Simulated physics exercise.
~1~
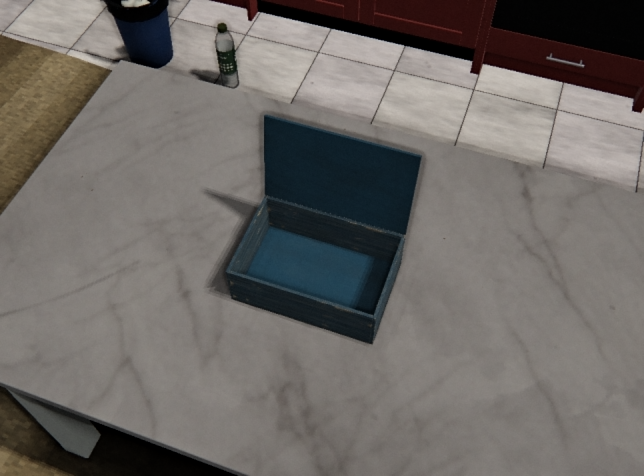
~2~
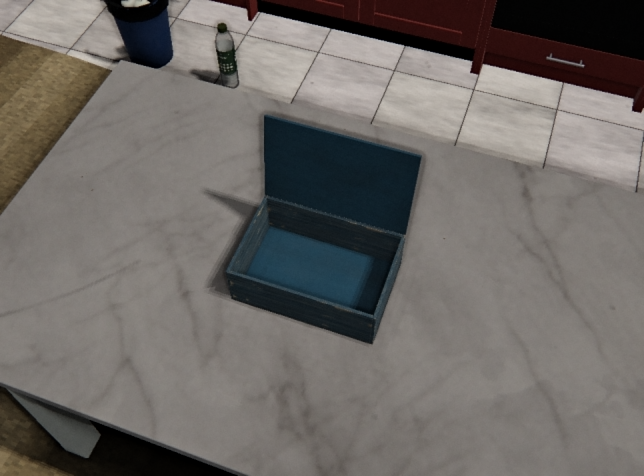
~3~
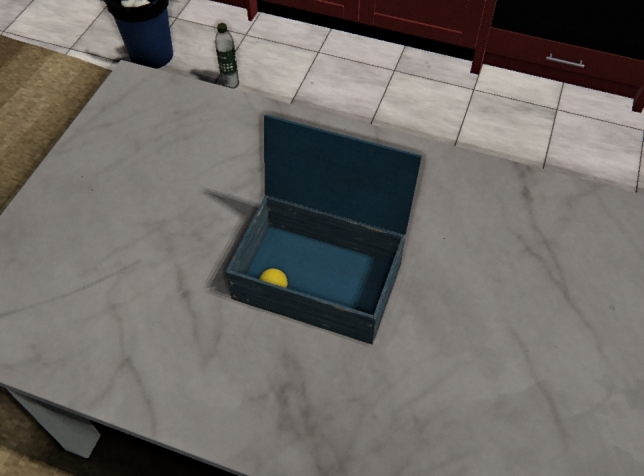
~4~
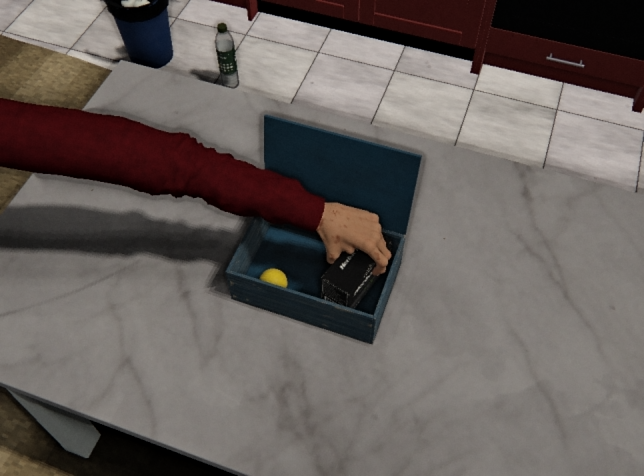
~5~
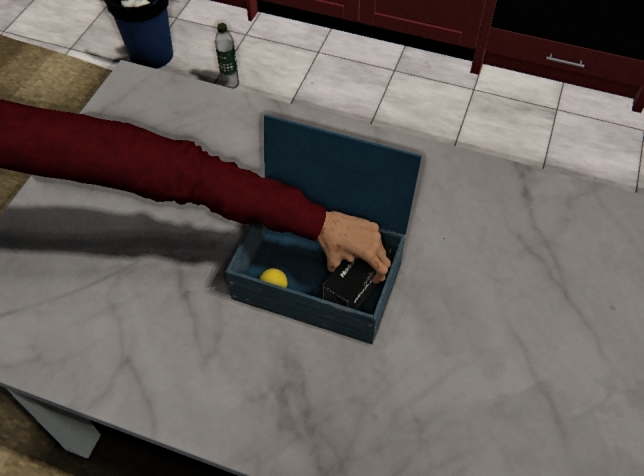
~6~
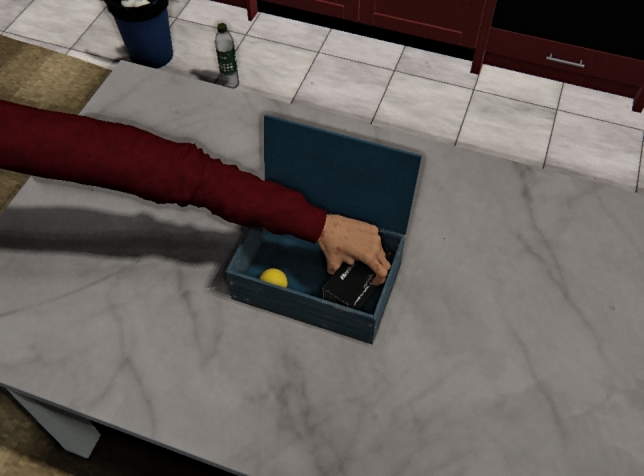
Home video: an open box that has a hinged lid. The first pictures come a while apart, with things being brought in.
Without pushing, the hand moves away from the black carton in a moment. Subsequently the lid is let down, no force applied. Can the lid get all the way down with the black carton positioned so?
The lid reaches the rim.
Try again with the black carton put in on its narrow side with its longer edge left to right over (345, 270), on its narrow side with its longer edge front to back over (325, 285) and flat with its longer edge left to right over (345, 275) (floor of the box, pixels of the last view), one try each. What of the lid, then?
First try: No gap; second try: No gap; third try: No gap.
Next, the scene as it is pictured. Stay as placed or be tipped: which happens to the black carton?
In the end, the black carton keeps its orientation.
Then, 1.40 s past the last view, lid 70° above the rim.
Then, 2.00 s past the last view, lid 29° above the rim.
Finally, lid shut; both still in place. Final places as the last picture's camera would see them, black carton near (357, 281).
